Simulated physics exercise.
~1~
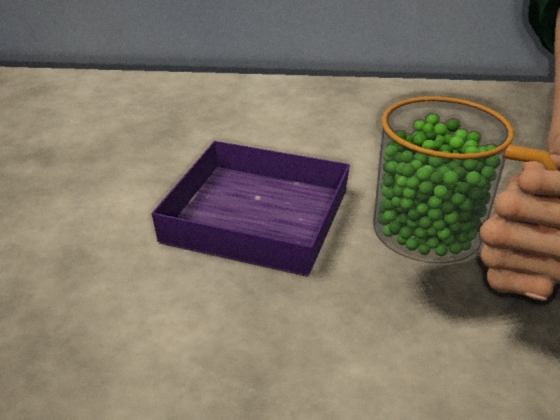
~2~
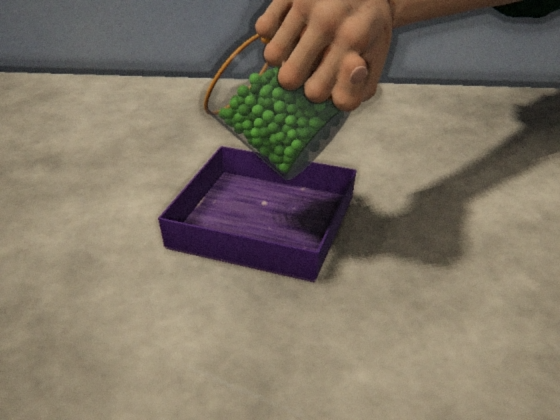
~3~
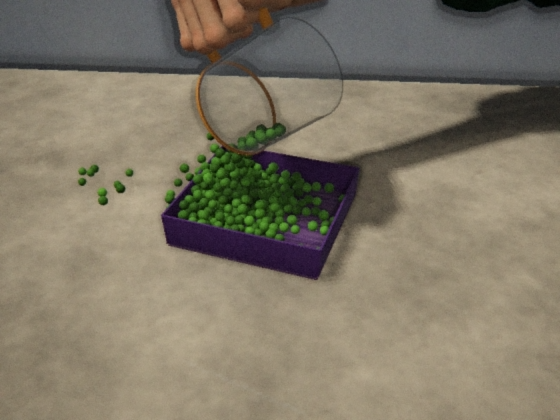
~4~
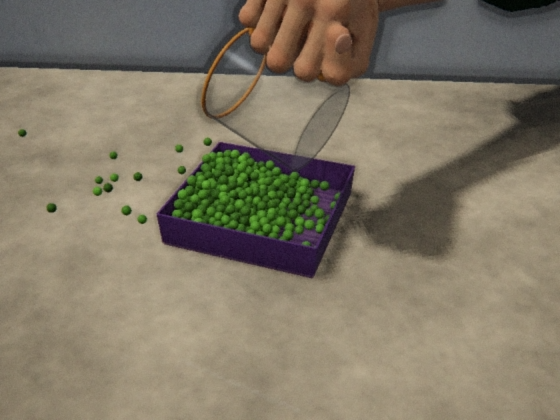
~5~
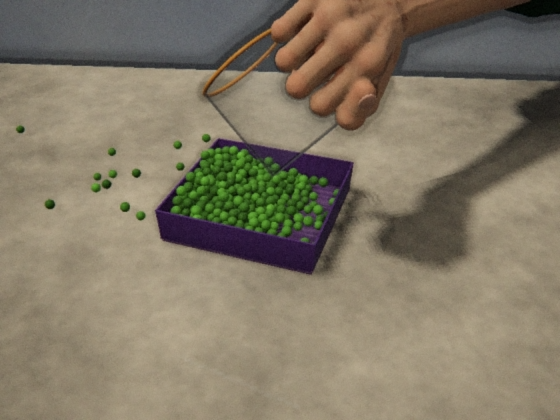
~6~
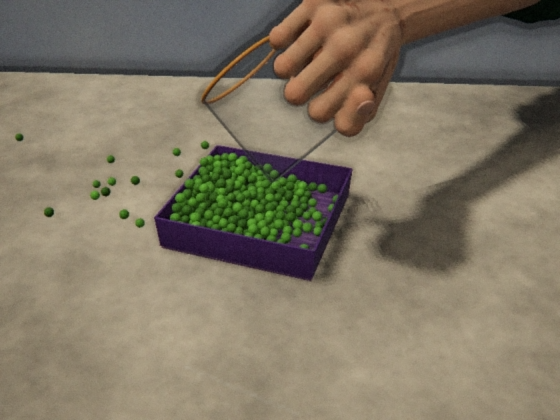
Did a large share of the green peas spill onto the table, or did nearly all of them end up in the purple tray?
Nearly all of the peas ended up in the purple tray. Only a few landed on the table, and the cup was left empty.
